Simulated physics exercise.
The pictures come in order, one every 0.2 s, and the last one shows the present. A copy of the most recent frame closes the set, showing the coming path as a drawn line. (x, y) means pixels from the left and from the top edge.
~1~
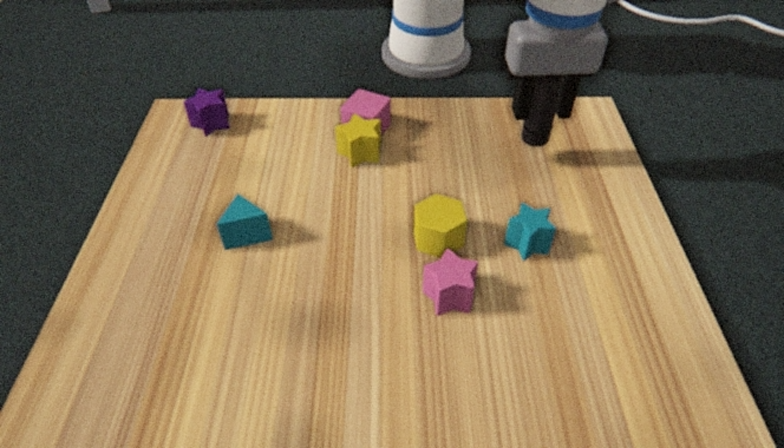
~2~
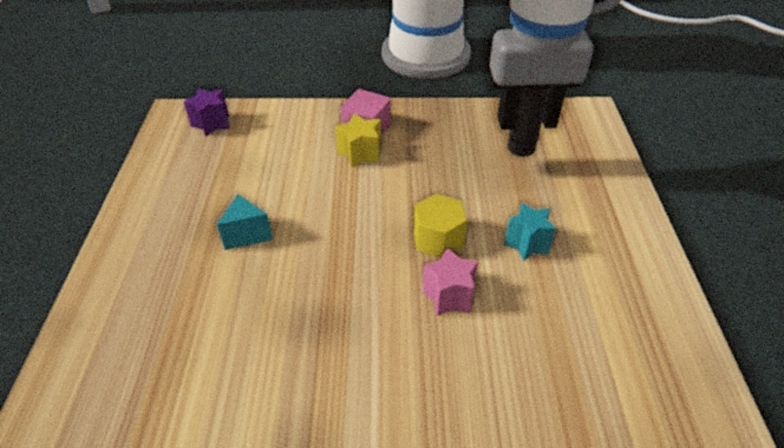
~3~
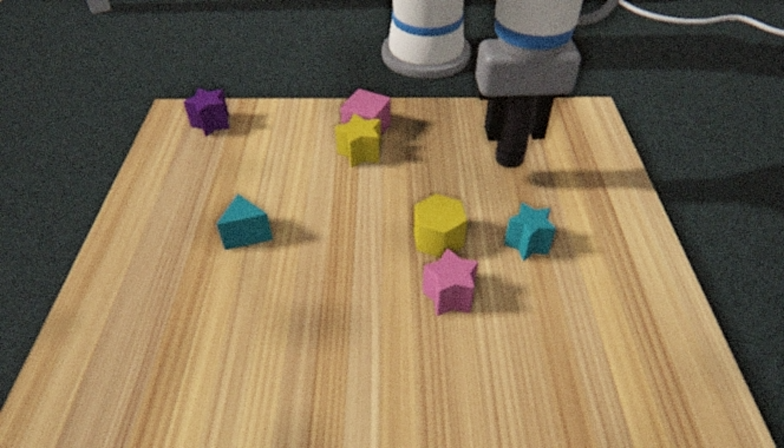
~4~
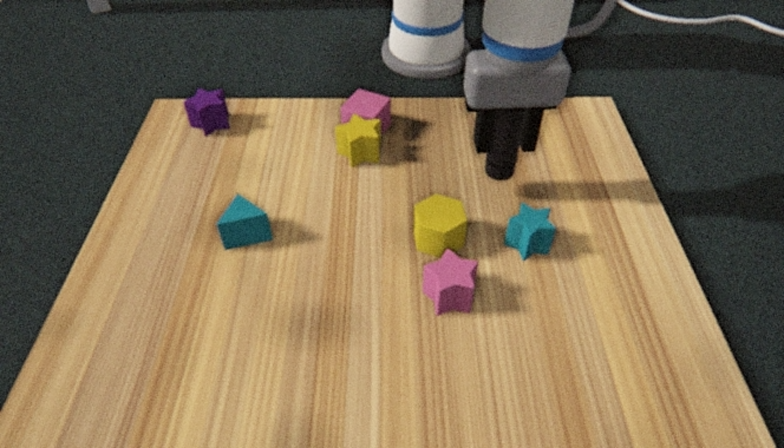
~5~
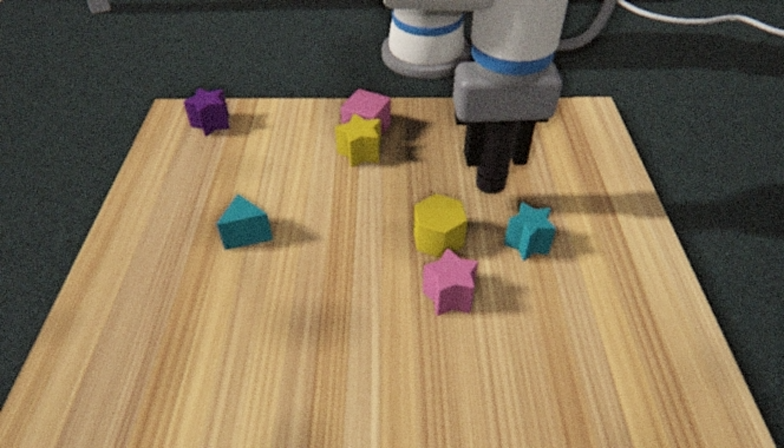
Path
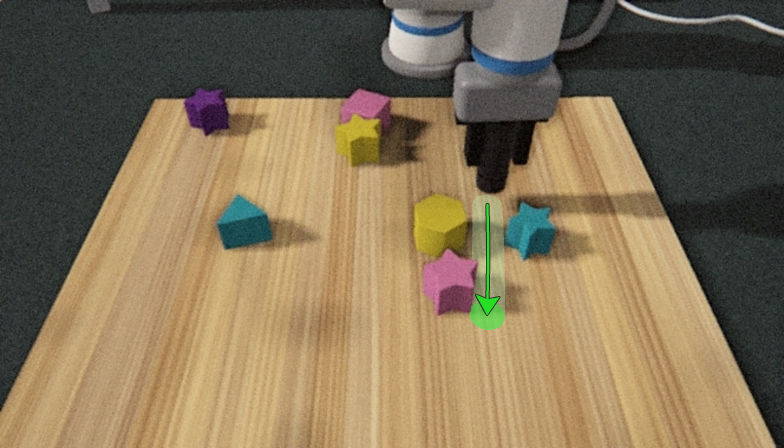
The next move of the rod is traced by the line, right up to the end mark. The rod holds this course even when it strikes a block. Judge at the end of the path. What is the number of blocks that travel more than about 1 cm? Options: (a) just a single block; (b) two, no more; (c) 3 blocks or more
The answer is a.
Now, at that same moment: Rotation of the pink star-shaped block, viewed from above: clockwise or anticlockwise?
From overhead, clockwise.
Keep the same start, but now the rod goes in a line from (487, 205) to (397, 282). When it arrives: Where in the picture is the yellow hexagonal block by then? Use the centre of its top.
Somewhere near (353, 253).
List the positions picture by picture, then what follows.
The first frame shows rod's lower end (535, 139); pink star-shaped block (453, 270); turquoise star-shaped block (534, 218).
The second frame shows rod (521, 149); blocks still.
The third frame shows rod (509, 160); blocks still.
The fourth frame shows rod (499, 172); blocks still.
The fifth frame shows rod (491, 185); pink star-shaped block (453, 270); turquoise star-shaped block (534, 218).
Drawn move, from (487, 205) directly to (487, 315).
The first path, step by step. One third of the way, rod (491, 218); nothing pushed yet.
Two thirds of the way, rod (492, 255); nothing pushed yet.
At the end, rod (491, 296); pink star-shaped block (448, 284), turned 50° clockwise; turquoise star-shaped block still.
